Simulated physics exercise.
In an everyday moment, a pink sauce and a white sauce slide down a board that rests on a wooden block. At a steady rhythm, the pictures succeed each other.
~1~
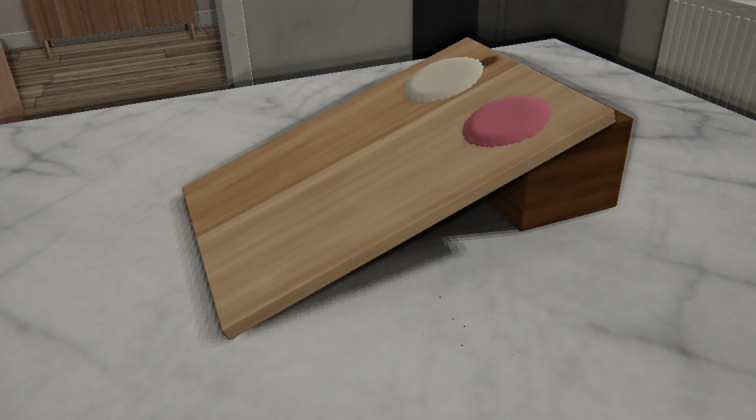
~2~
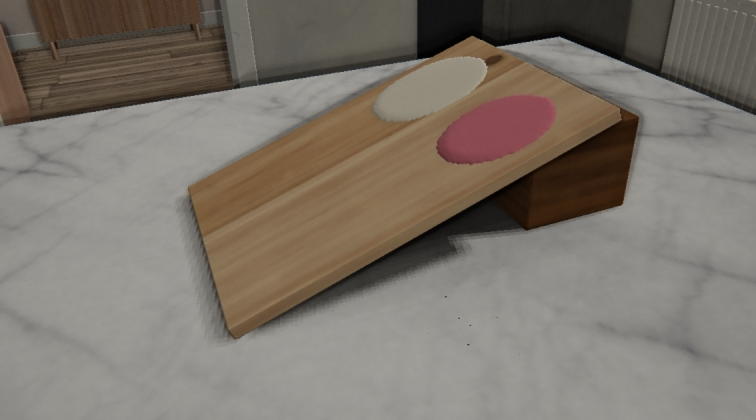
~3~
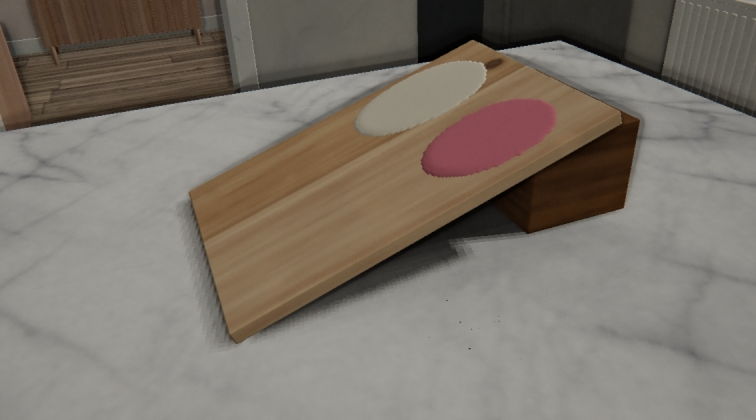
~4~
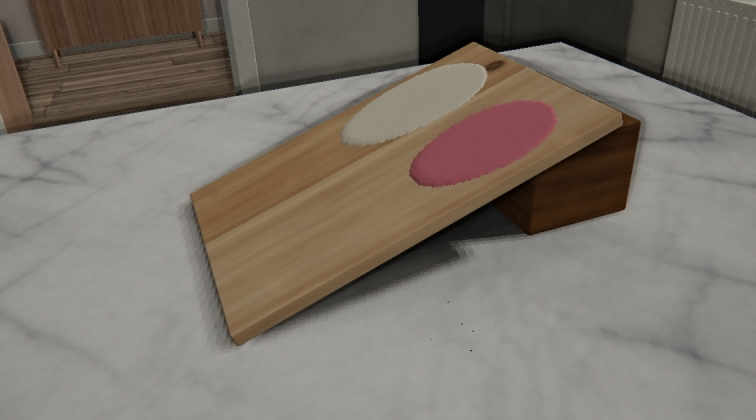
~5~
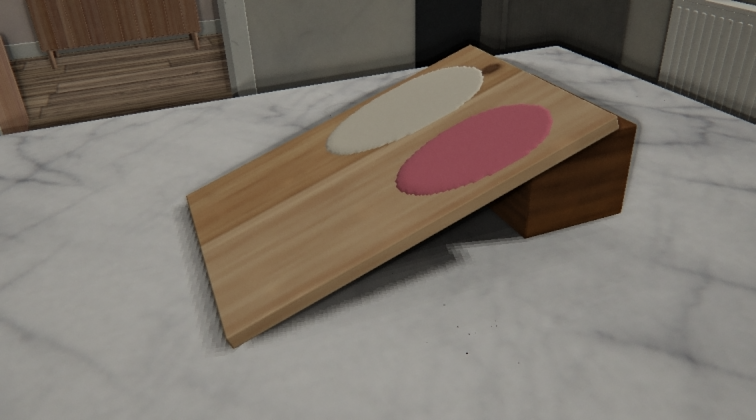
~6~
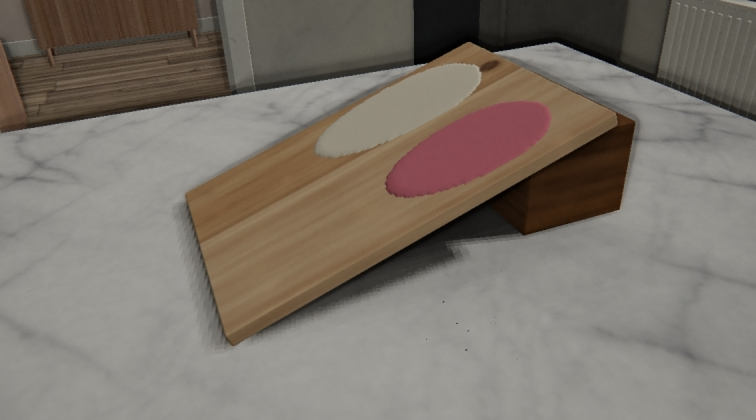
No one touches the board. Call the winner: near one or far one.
Far.
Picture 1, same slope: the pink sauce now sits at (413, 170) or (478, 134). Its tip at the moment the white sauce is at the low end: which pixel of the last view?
Starting from the first spot it gets to (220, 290), and from the second to (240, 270).
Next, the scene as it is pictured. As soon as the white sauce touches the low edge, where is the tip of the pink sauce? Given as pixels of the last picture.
The tip is near (285, 247) in the last view.
Next, the pink sauce is three quarters of the way down; the white sauce is three quarters of the way down.
After that, the pink sauce is three quarters of the way down; the white sauce is close to the edge.
Finally, the pink sauce is three quarters of the way down; the white sauce is at the low edge.
